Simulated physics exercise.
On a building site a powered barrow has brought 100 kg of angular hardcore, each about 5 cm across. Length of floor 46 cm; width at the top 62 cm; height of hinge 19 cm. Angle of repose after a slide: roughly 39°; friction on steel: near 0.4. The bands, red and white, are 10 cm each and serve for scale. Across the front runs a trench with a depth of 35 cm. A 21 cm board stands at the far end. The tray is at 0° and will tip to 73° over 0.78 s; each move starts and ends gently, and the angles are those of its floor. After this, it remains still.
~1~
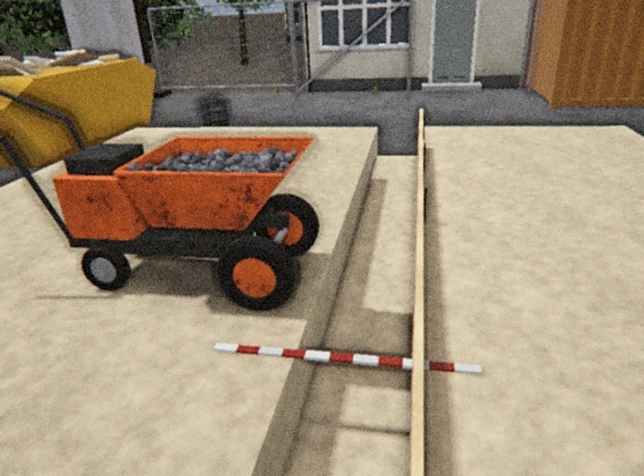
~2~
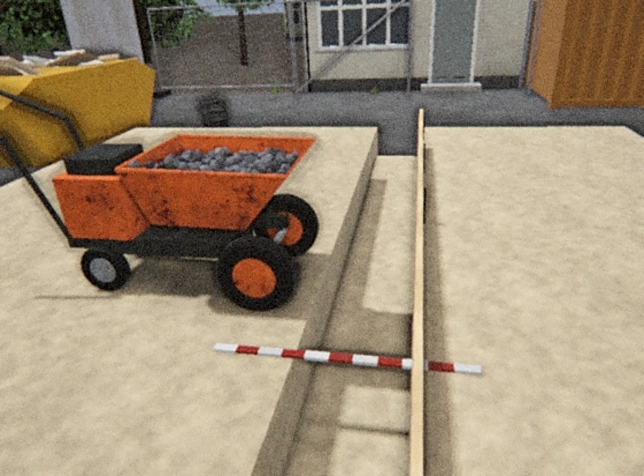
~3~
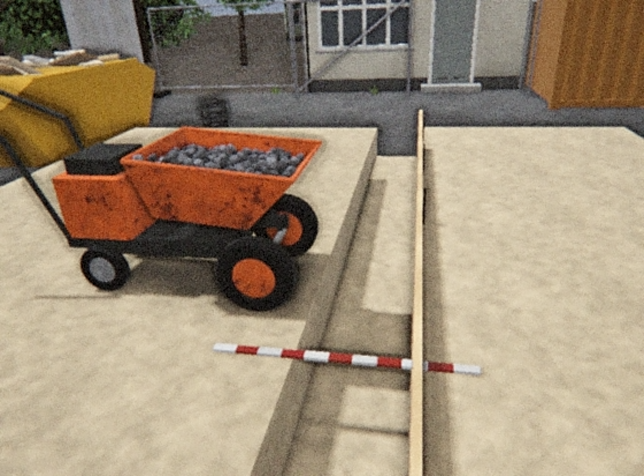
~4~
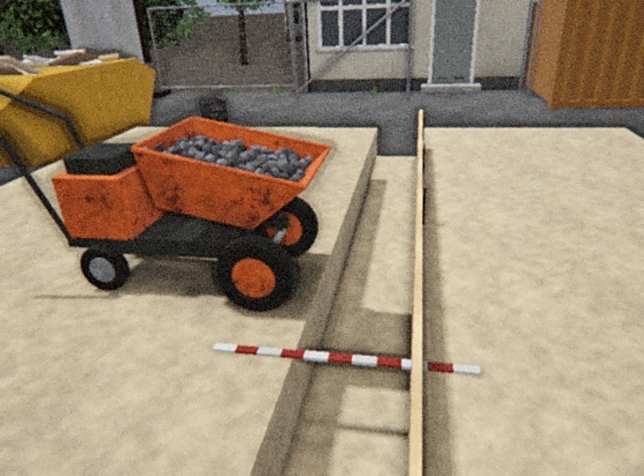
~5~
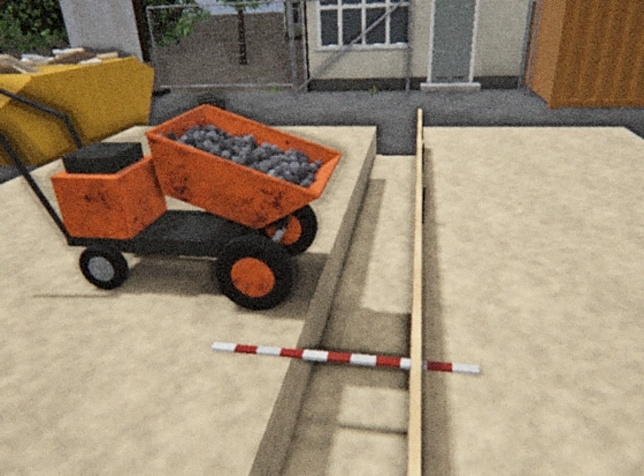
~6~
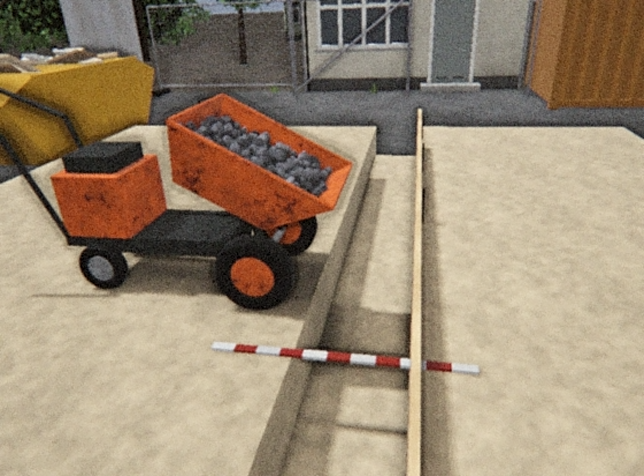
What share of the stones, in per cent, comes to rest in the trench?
About 95 per cent of the stones finish in the trench.
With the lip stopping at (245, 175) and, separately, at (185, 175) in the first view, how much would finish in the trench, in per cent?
About 100 and 80 per cent.
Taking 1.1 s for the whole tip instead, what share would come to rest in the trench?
With that timing, about 100 per cent.
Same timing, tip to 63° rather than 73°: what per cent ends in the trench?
About 55%.
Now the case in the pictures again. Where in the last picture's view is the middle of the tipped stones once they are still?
(384, 330).
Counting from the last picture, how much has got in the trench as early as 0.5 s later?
I'd put it near 25 per cent.
Then, 0.2 s after the last picture the floor is at 61°, 100 % in the tray; the foremost stones are at (362, 227).
Then, 0.5 s after the last picture the floor is at 73°, 71 % in the tray, 27 % in the trench, 2 % past the trench; the foremost stones are at (434, 264).
Then, 0.9 s after the last picture the floor is at 73°, 25 % in the tray, 70 % in the trench, 5 % past the trench; the foremost stones are at (530, 298).
Then, 2.9 s after the last picture the floor is at 73°, 0 % in the tray, 95 % in the trench, 5 % past the trench; the foremost stones are at (566, 308).
